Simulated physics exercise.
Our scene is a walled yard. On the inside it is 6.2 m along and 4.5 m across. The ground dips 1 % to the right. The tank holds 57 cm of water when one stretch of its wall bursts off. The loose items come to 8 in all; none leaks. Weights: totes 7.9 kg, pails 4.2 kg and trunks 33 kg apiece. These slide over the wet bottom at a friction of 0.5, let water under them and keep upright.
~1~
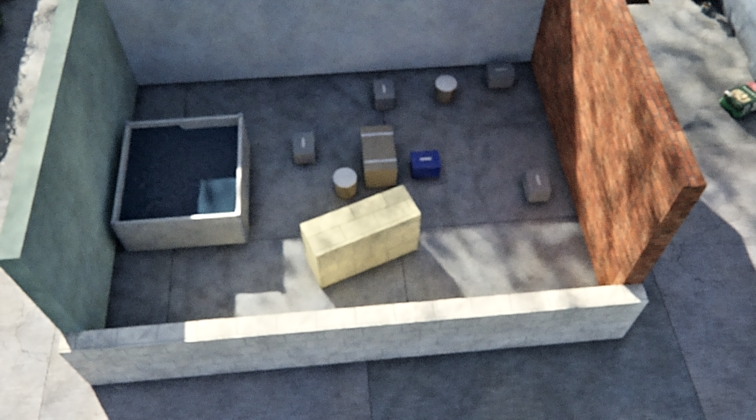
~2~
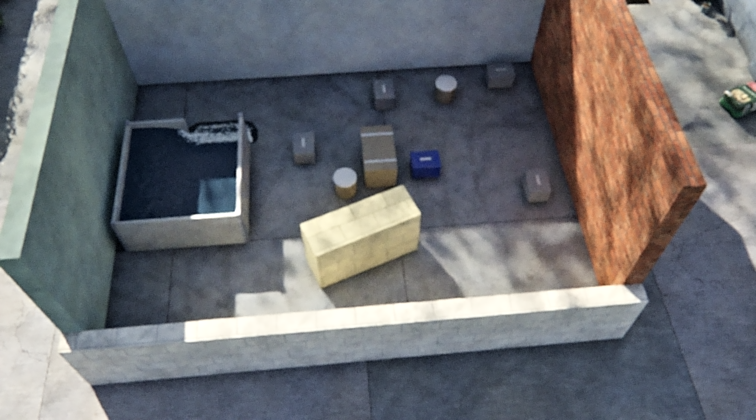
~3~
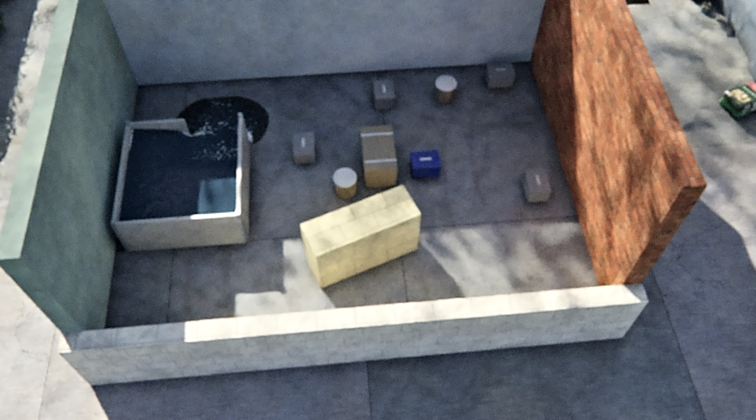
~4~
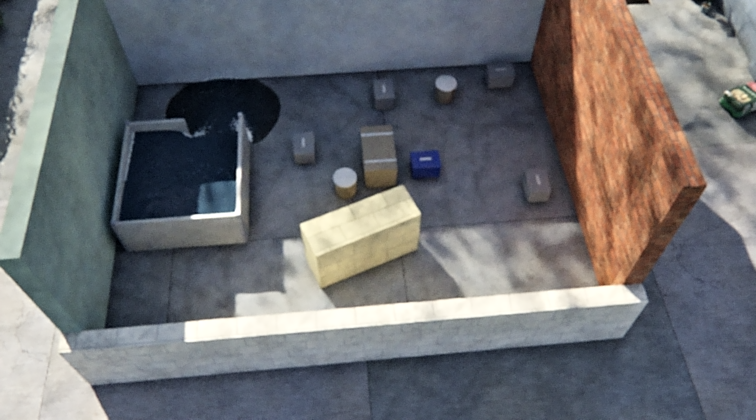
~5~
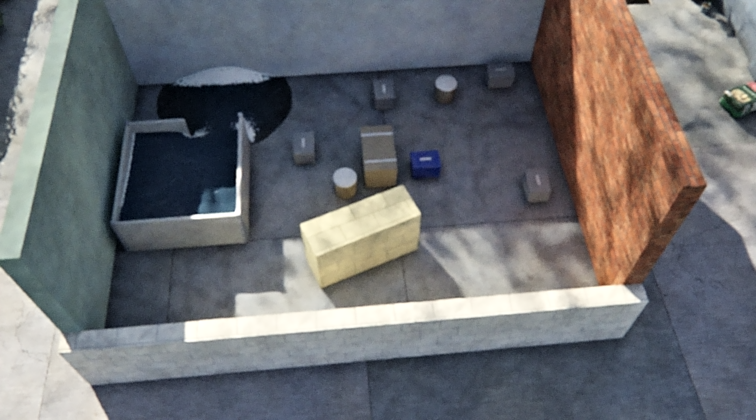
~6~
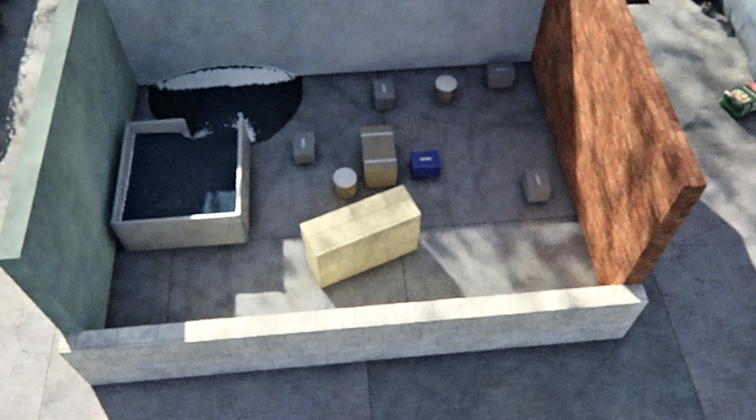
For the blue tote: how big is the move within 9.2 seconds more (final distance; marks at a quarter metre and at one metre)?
Expect a tiny change in position.
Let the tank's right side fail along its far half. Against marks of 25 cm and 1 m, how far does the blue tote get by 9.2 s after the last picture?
I'd say the blue tote gets swept off.
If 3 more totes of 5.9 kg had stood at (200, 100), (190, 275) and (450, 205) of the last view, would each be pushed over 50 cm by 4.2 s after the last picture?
In the order listed: Across the line; behind the line; behind the line.
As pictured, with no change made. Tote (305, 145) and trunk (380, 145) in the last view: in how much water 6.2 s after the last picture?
Depths: Near 1 cm, then near 2 cm.
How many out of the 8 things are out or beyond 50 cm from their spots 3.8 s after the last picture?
The number comes to 3.
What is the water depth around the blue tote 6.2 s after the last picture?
Somewhere close to 1 cm.
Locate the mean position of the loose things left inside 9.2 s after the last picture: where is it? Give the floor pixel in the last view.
Mean position approx. (412, 210).
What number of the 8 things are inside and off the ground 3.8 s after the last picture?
Tally: 2 of them.
Then, 1.2 s after the last picture the blue tote is near (425, 159), 0.0 m from its start, aground; 0 afloat.
Then, 3.8 s after the last picture the blue tote is near (425, 159), 0.0 m from its start, aground; 2 afloat.
Then, 6.2 s after the last picture the blue tote is near (425, 159), 0.0 m from its start, aground; 1 afloat.
Then, 9.2 s after the last picture the blue tote is near (425, 159), 0.0 m from its start, aground; 3 afloat.
